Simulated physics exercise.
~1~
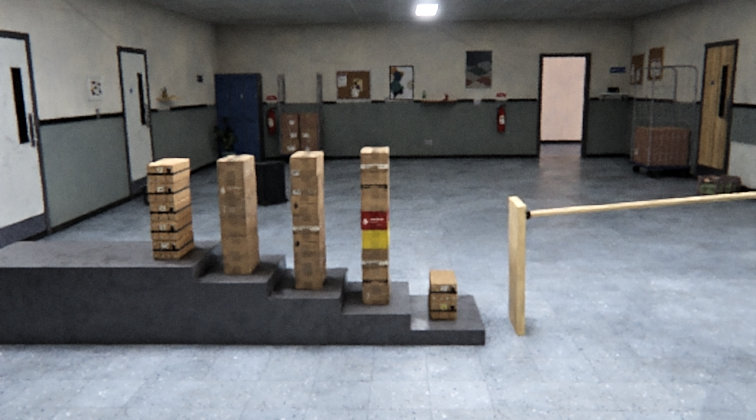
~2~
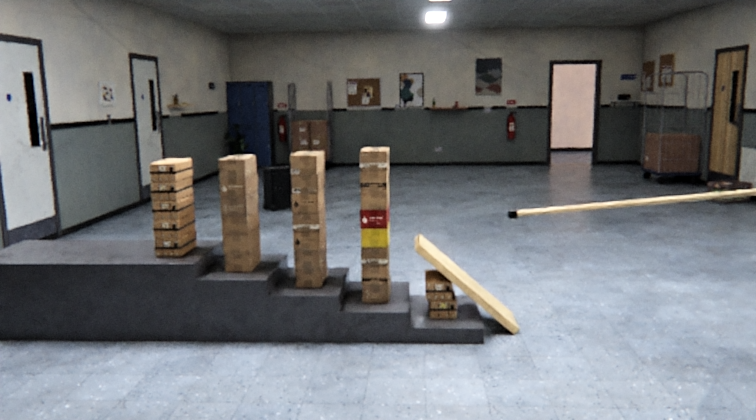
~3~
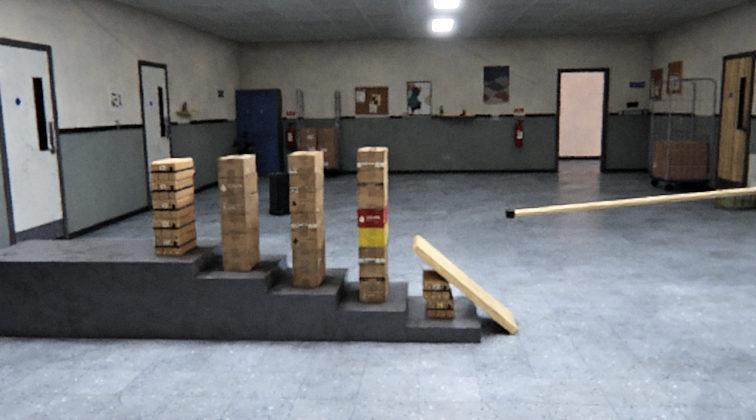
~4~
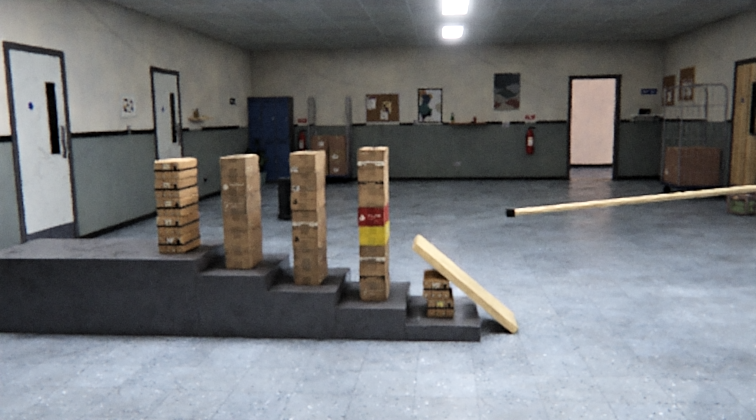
In this clip, a pole tips an upright wooden board leftward beside stacks of boxes on rising steps in a hallway. The board comes to rest leaning over the short stack on the lowest step, while the tall stacks, including the red and yellow boxes, remain standing.
